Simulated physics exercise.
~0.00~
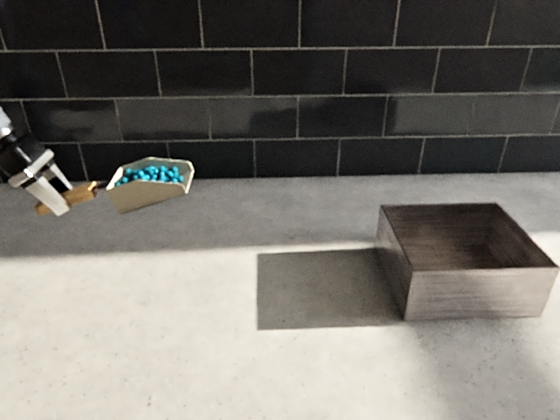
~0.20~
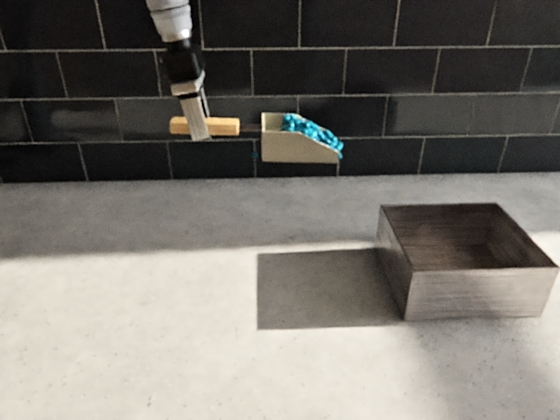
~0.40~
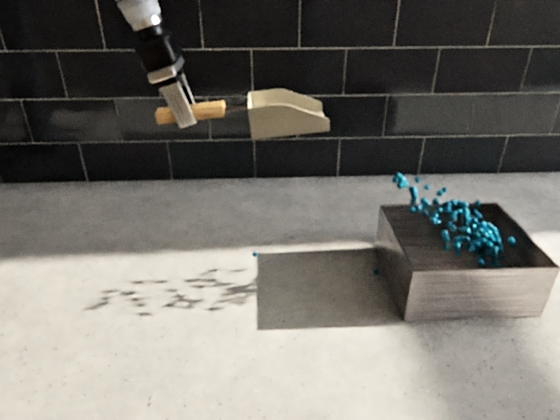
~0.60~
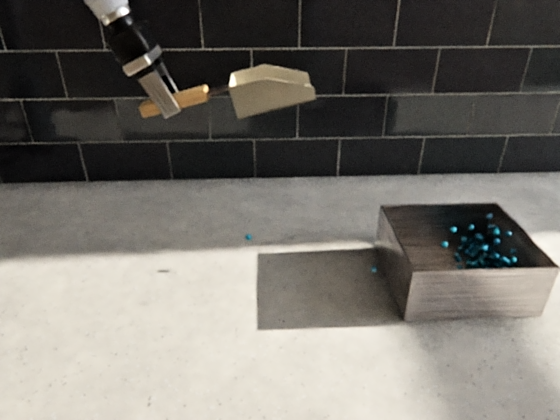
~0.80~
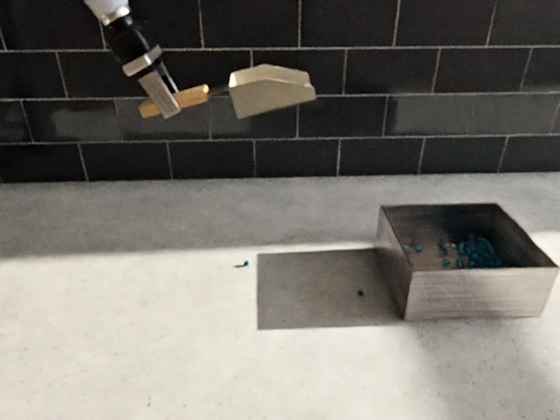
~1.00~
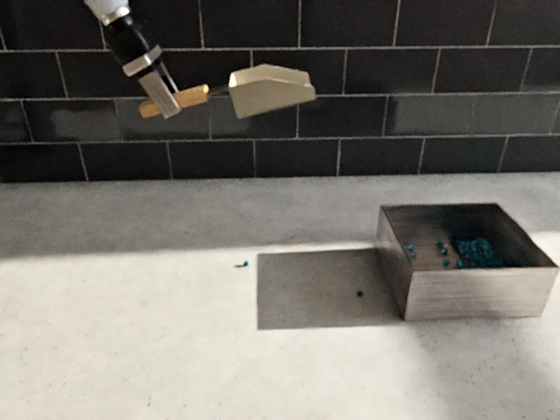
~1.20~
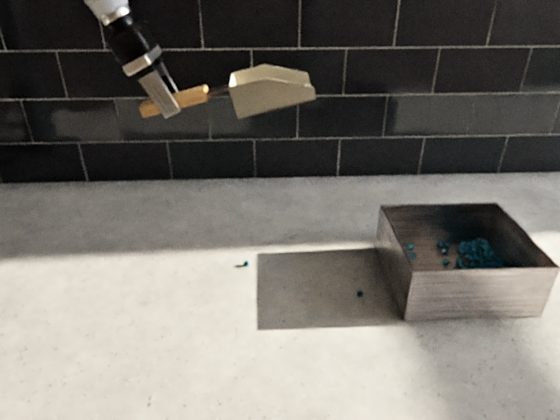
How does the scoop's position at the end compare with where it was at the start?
At the end the scoop is higher up and farther to the right than it was at the start.
On a pale grey counter before a black tiled wall, a robot arm swung a scoop of blue beads up and right, flung them into an open box, then drew back slightly and held still, with a couple of beads left on the counter.
